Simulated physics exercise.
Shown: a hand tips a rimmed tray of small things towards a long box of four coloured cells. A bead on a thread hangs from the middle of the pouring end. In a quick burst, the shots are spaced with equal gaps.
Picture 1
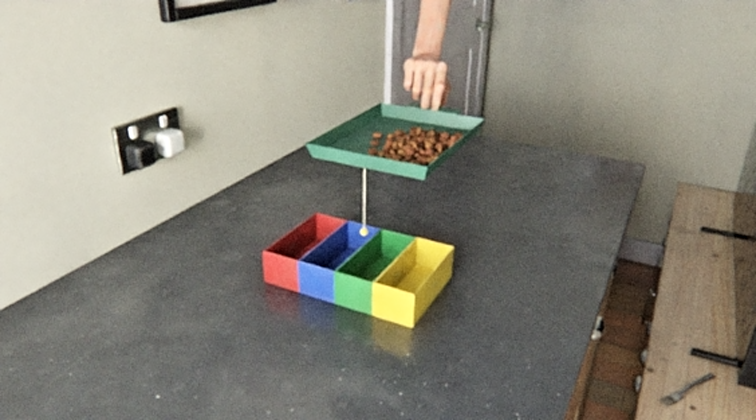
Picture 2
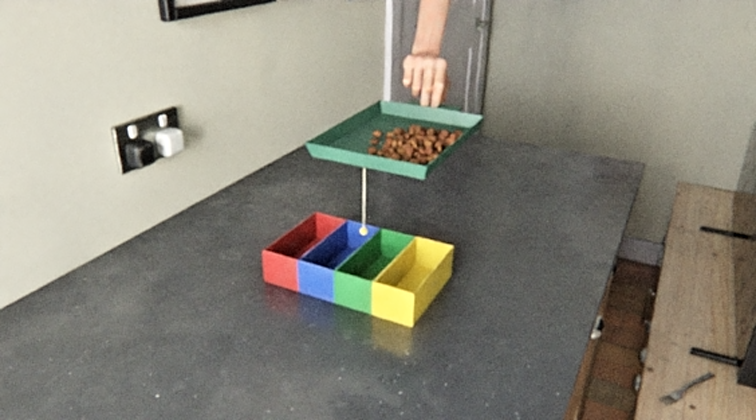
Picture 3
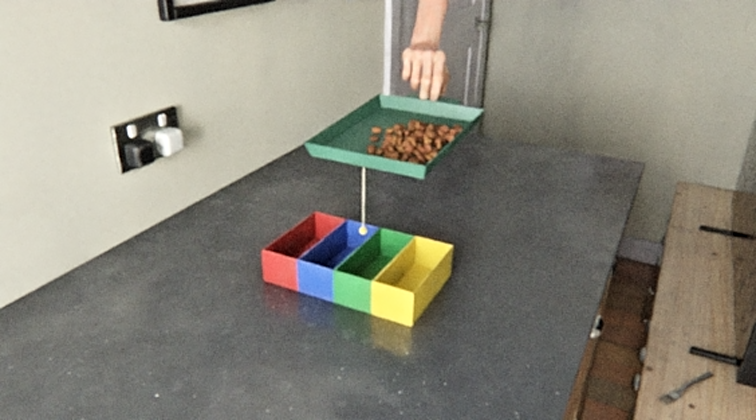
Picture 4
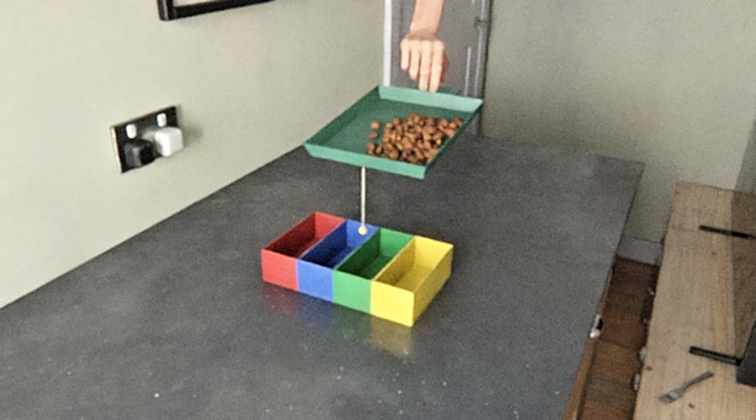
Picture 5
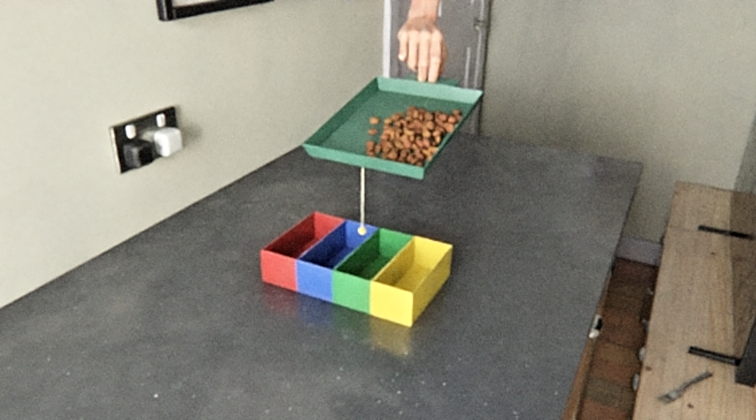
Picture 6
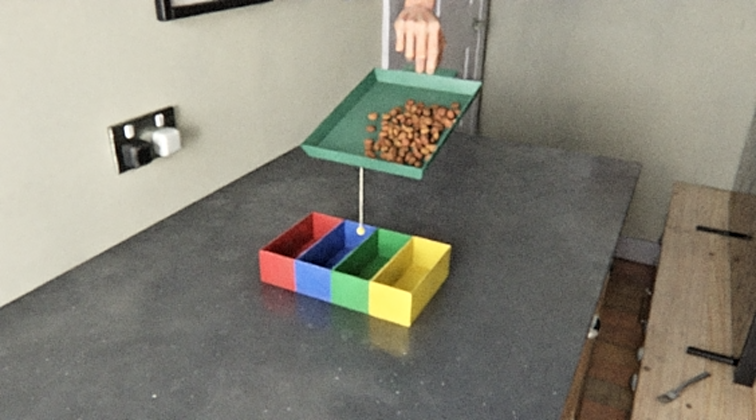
A green rimmed tray of brown kibble, with a bead hanging on a thread from its near edge, gradually tilted as a hand behind it raised the far side above a red, blue, green and yellow box.
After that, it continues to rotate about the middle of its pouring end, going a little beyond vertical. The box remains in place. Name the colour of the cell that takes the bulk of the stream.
Green.
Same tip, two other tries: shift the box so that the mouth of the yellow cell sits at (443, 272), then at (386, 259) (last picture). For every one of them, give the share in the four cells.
In turn about 90 and about 80 percent.
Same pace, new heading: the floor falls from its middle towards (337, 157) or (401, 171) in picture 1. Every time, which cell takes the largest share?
First aim: Red. Second aim: The cell in yellow.
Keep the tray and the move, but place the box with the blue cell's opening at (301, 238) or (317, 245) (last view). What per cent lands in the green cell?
30 % and 40 %.
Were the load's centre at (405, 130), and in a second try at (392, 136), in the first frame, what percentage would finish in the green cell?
First case: Around 30 %; second case: Around 30 %.
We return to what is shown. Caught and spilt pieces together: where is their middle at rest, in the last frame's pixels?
The centre comes to rest close to (360, 286).
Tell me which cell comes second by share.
Rank 2: The blue cell.
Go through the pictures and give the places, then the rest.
Corners of the pouring end near (312, 143) and (424, 165), level; middle of the load near (418, 149), bits of dog kibble; bead on its thread near (364, 232); red cell near (281, 268); blue cell near (316, 279); green cell near (354, 290); yellow cell near (393, 302), in the first frame.
Corners of the pouring end near (311, 142) and (424, 164), level; middle of the load near (417, 148), in the second frame.
Corners of the pouring end near (311, 142) and (423, 164), tipped barely, level across its low end; middle of the load near (417, 144), in the third frame.
Corners of the pouring end near (310, 142) and (422, 164), tipped a little, level across its low end; middle of the load near (416, 141), in the fourth frame.
Corners of the pouring end near (308, 142) and (421, 165), tipped a little, level across its low end; middle of the load near (415, 137), in the fifth frame.
Corners of the pouring end near (307, 143) and (420, 166), tipped clearly, level across its low end; middle of the load near (414, 134); red cell near (278, 267); blue cell near (313, 278); green cell near (351, 289); yellow cell near (390, 301), in the sixth frame.
Shortly afterwards, tray tipped steeply; the whole lot on the tray.
Next, tray tipped right over; near a third on the tray; near a quarter in the green cell; a little in the blue cell; a little in the yellow cell; only a few in the red cell; a little falling or outside the box.
Some moments later, tray tipped past a quarter turn; near a third in the green cell; near a quarter in the blue cell; near a quarter in the yellow cell; a little in the red cell; a little falling or outside the box.
In the end, tray tipped past a quarter turn; near a third in the green cell; near a quarter in the blue cell; near a quarter in the yellow cell; a little in the red cell; a little outside the box.
